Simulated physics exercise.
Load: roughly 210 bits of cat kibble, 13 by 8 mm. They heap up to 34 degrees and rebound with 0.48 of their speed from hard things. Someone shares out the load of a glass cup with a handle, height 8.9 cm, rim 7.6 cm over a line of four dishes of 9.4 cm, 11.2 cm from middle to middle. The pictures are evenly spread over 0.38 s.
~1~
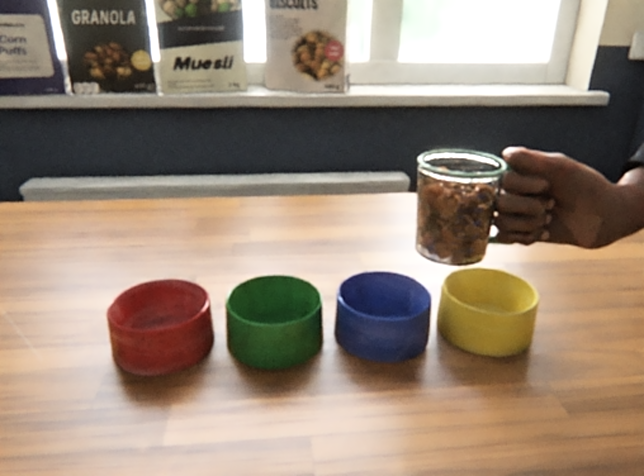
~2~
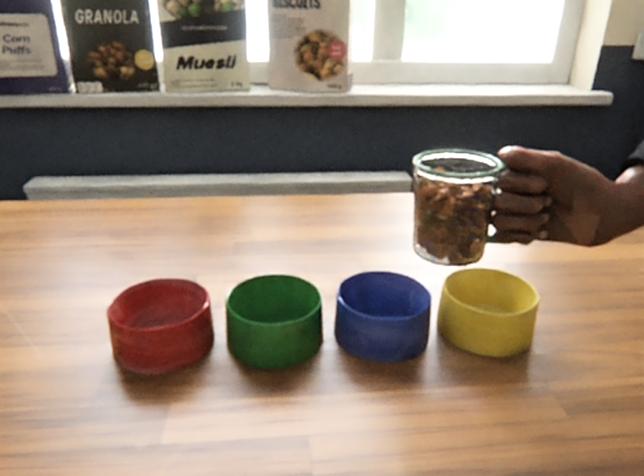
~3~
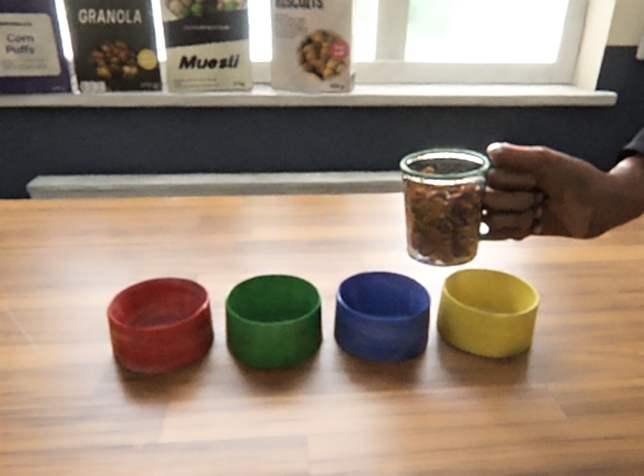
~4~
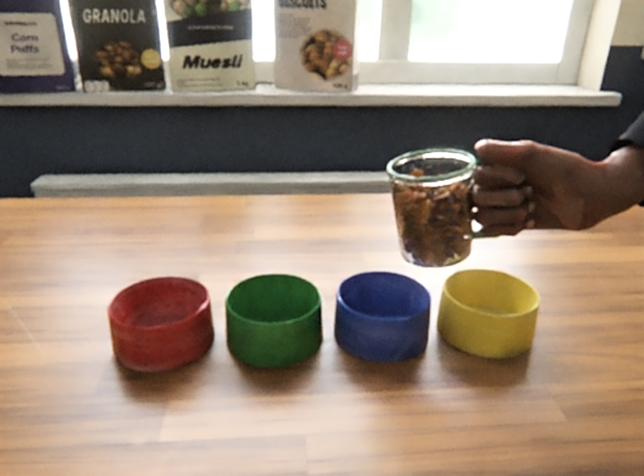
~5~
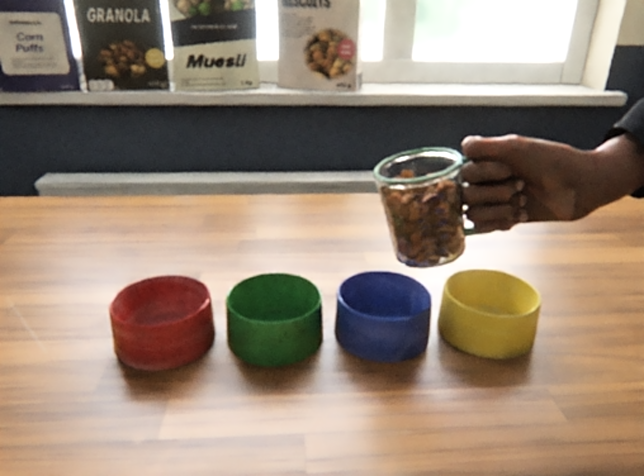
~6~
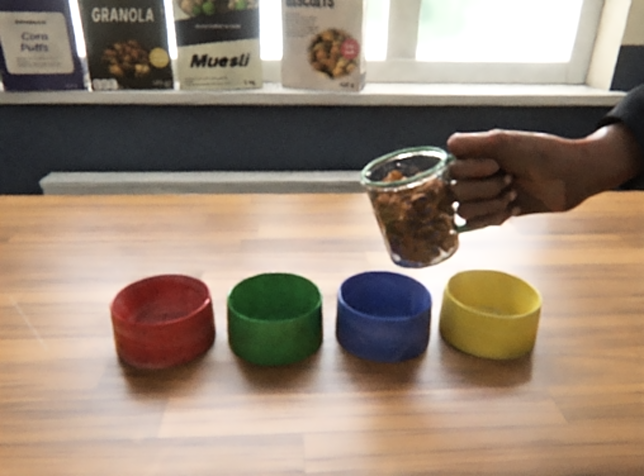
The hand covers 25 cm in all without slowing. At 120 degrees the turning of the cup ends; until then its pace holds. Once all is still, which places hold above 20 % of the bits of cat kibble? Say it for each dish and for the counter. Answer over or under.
Red: Over, blue: Under, green: Under, yellow: Under, counter: Under.
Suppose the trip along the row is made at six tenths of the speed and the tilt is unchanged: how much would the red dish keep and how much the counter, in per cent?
Then: Red 20, counter 40.
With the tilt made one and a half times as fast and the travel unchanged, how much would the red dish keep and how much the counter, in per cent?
In that case red 70; counter 20.
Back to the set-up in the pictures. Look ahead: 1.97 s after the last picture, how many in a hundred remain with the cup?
Roughly 10 per cent.
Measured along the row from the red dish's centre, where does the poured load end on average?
About 1 cm to its left.
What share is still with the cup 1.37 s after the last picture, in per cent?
Some 95 per cent of the load.
Then, 0.82 s after the last picture, tilt 65 degrees; cup holds 100 %.
Then, 1.37 s after the last picture, tilt 97 degrees; cup holds 95 %, red 5 %.
Then, 1.97 s after the last picture, tilt 120 degrees; cup holds 10 %, red 85 %.
In the end, red 95 %, blue 0 %, green 0 %, yellow 0 %, counter 5 %.
